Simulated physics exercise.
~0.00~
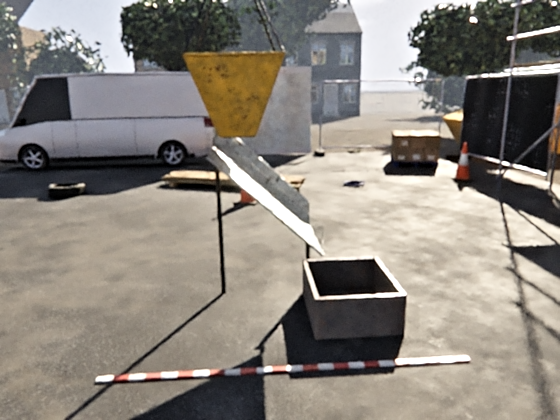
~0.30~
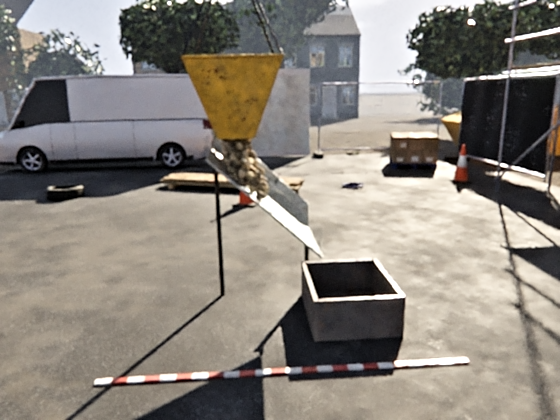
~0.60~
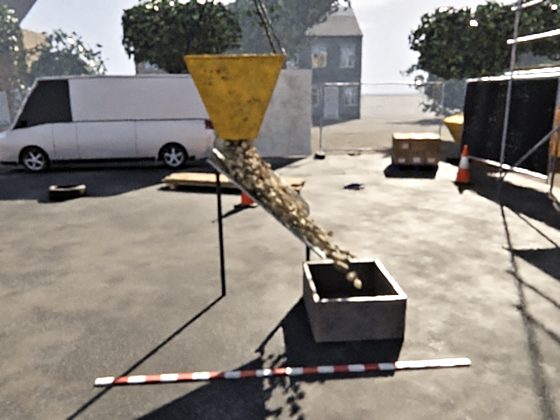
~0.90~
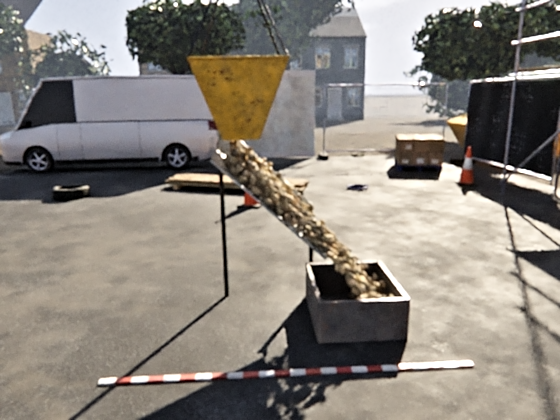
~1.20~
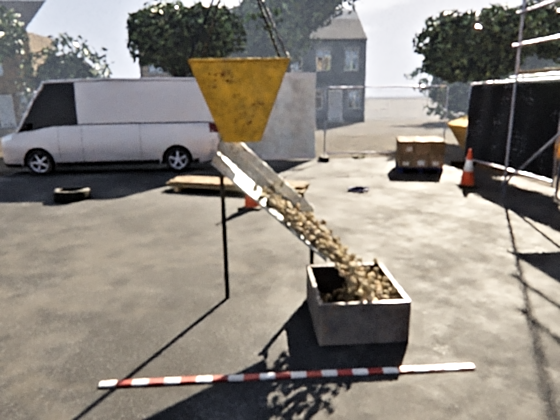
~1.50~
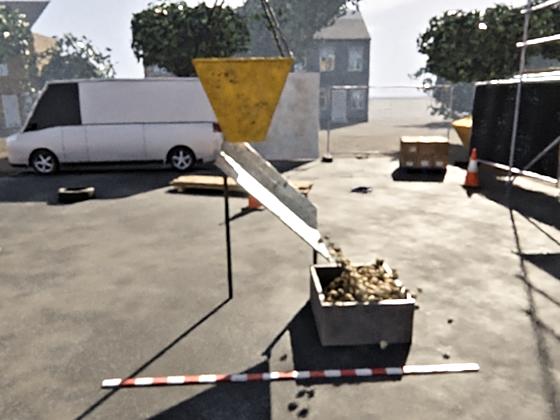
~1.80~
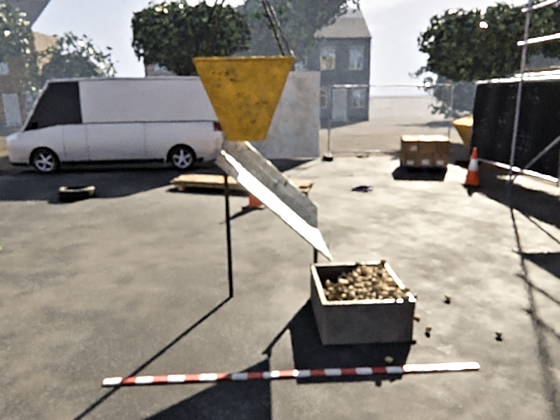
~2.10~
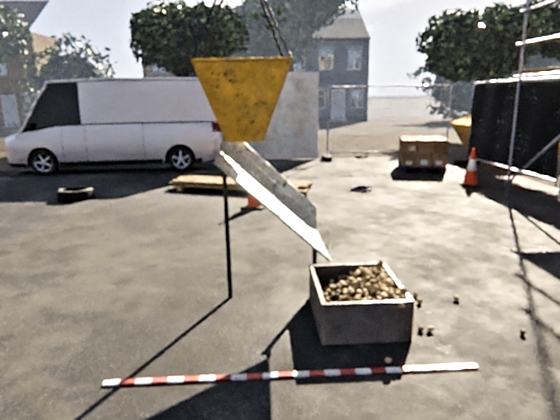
In a sunlit paved yard with a parked white van, small stones dropped from a yellow hopper, slid down a sloping metal chute to the right and filled a square grey bin, with a few scattering onto the ground beside it.
